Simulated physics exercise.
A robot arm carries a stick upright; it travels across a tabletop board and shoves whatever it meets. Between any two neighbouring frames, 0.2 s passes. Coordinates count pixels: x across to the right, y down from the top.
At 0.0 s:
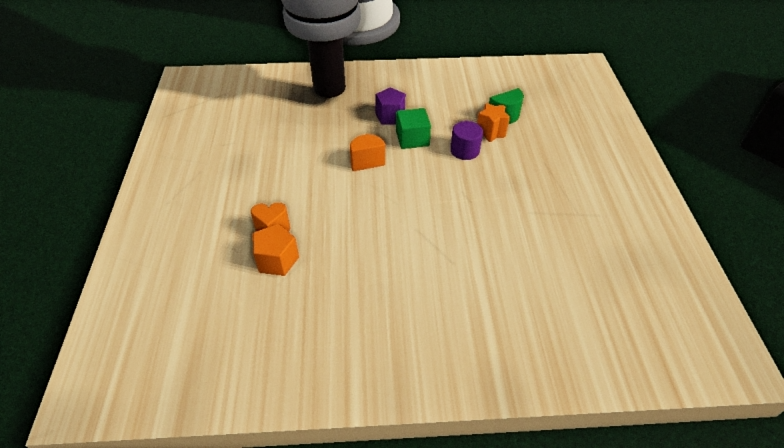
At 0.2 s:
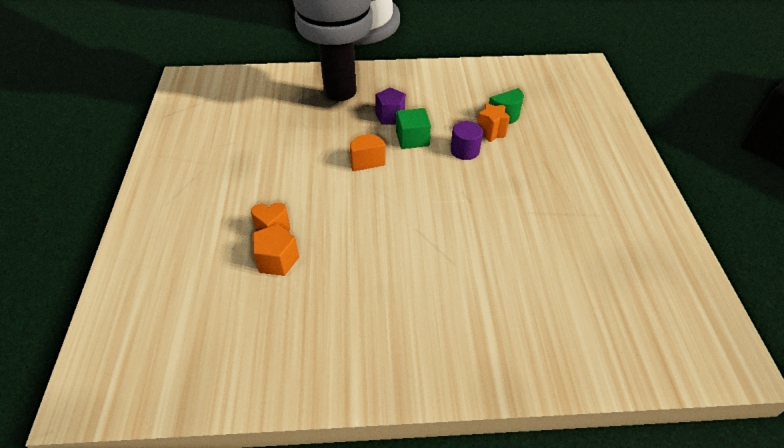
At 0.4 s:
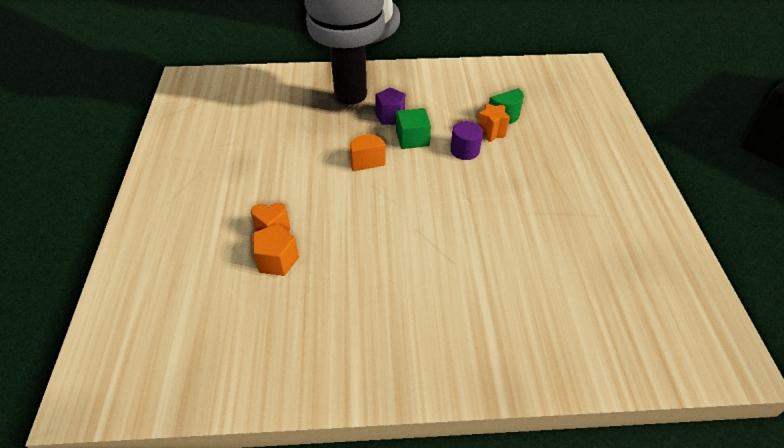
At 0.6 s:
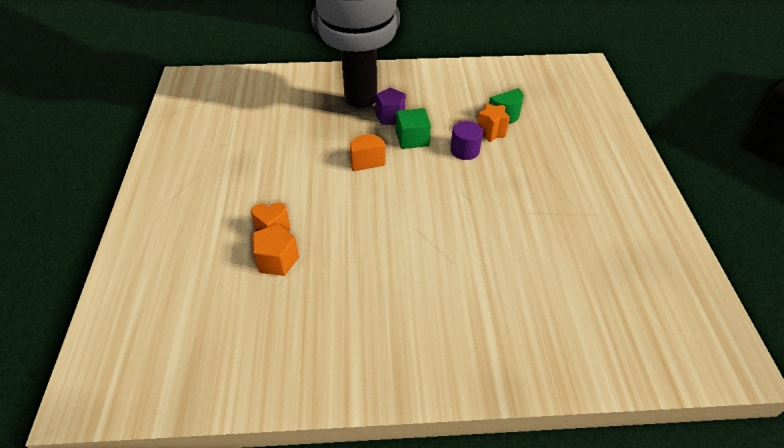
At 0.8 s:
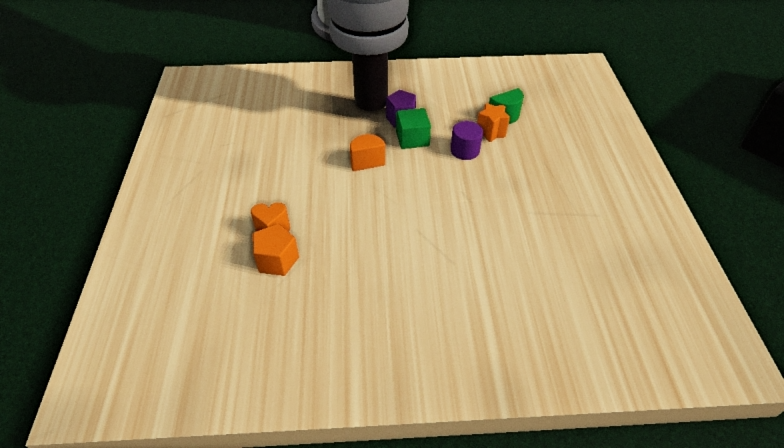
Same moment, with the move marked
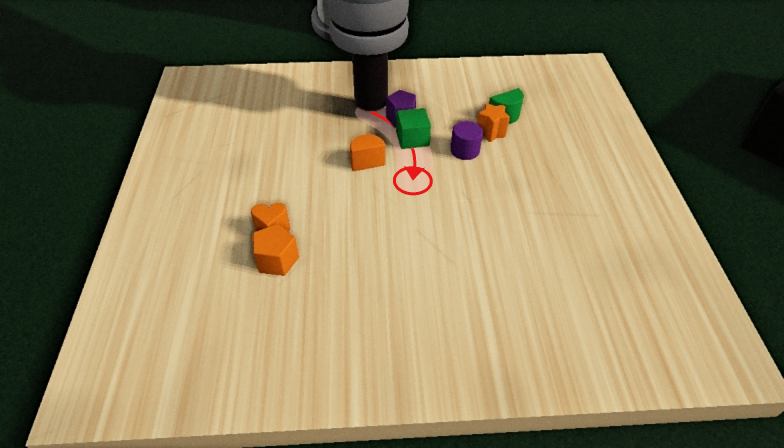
A robot arm moves right across the board and nudges the purple pentagon slightly right.
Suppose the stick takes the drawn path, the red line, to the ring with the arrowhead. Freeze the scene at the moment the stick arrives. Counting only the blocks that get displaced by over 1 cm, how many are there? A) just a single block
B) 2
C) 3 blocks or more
B: 2.
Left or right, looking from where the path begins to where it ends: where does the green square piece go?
The shift goes left.
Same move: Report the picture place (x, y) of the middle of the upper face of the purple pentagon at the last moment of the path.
Its top middle is near (430, 103).
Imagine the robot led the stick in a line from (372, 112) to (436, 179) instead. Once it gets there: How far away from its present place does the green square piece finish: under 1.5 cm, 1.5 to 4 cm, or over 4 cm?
Long, over 4 cm.
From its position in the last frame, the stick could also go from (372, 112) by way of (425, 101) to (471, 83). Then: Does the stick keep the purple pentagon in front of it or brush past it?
It is off to the side or behind.
The line goes from (372, 112) over (399, 129) and (414, 152) to (413, 181).
On the path given first. One third of the way, stick (399, 118); purple pentagon (429, 103), turned 75° anticlockwise; green square piece (426, 126).
Two thirds of the way, stick (414, 142); purple pentagon (430, 103), turned 75° anticlockwise; green square piece (446, 142), turned 45° anticlockwise; purple cylinder (471, 130).
At the end, stick (413, 170); orange half-round block unmoved; purple pentagon (430, 103), turned 75° anticlockwise; green square piece (451, 148), turned 75° anticlockwise; purple cylinder (471, 130).
